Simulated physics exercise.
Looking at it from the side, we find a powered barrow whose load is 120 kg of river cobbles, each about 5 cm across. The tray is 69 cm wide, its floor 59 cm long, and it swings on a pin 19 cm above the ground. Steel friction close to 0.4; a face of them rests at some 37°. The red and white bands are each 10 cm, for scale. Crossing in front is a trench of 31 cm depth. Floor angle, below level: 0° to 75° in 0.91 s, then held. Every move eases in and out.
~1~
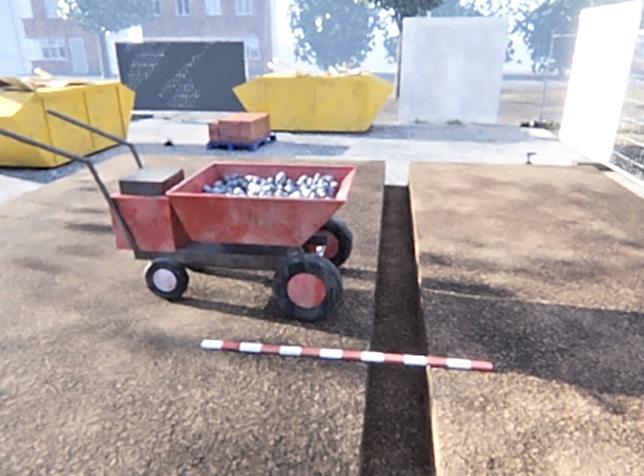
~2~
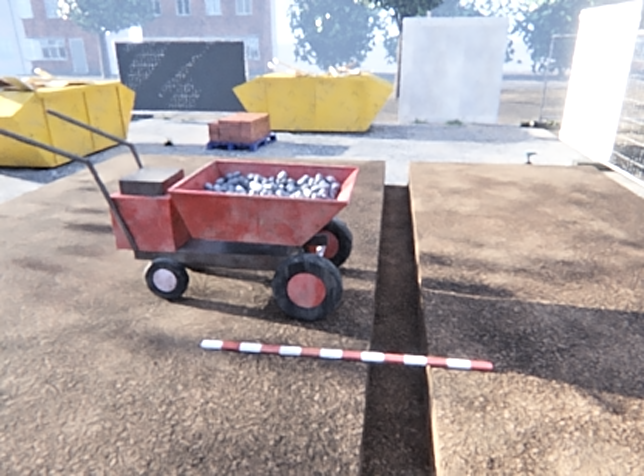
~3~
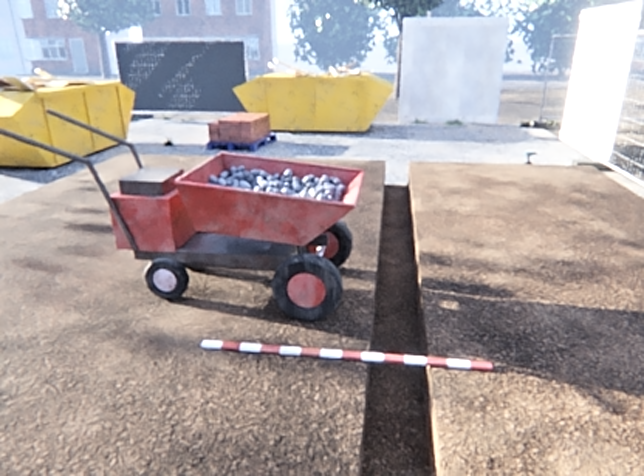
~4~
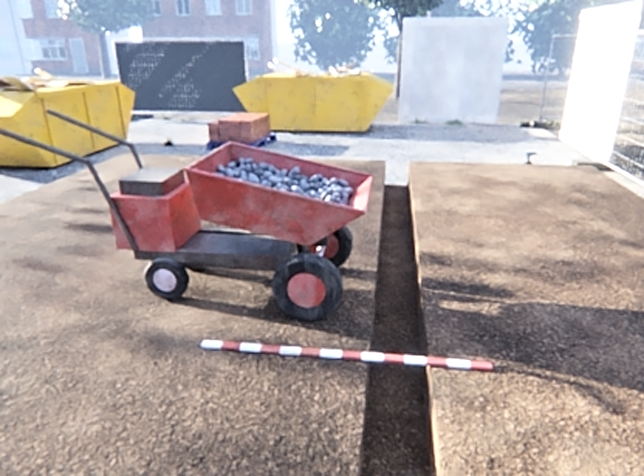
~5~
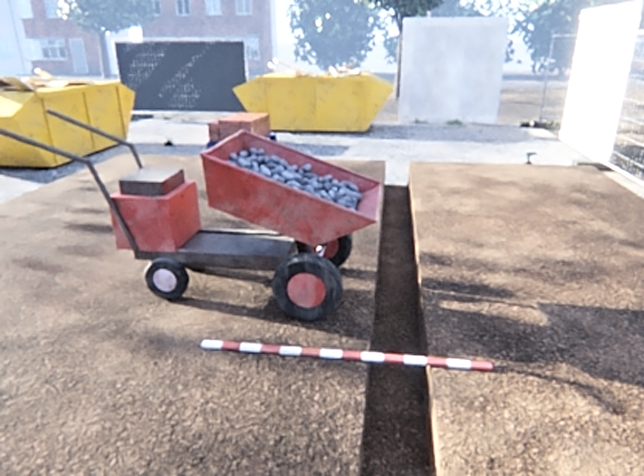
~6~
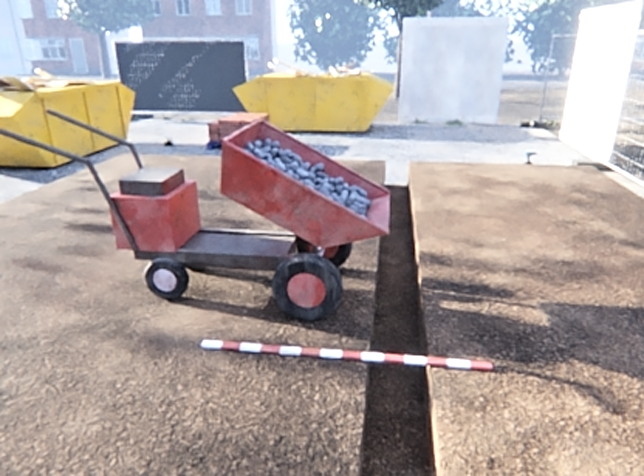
On a building site, a red barrow's tray of grey stones tilts steadily down rightward.
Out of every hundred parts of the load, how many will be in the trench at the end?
Close to 31 in every hundred.
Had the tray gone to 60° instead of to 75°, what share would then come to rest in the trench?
I'd guess some 40 in a hundred.
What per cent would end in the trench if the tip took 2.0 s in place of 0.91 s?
I'd put it at some 40 in a hundred.
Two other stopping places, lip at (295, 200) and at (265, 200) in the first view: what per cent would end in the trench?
From the first place around 90 per cent, from the other around 70.
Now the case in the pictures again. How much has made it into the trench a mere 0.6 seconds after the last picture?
Roughly 5% by that time.
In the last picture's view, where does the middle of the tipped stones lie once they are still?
Middle at around (455, 296), I'd say.
Then, 0.3 s after the last picture the floor is at 63°, 100 % in the tray; the foremost stones are at (400, 252).
Then, 0.6 s after the last picture the floor is at 75°, 59 % in the tray, 7 % in the trench, 34 % past the trench; the foremost stones are at (481, 294).
Then, 1.0 s after the last picture the floor is at 75°, 12 % in the tray, 19 % in the trench, 69 % past the trench; the foremost stones are at (598, 305).
Then, 2.9 s after the last picture the floor is at 75°, 0 % in the tray, 31 % in the trench, 69 % past the trench; the foremost stones are past the picture's edge.
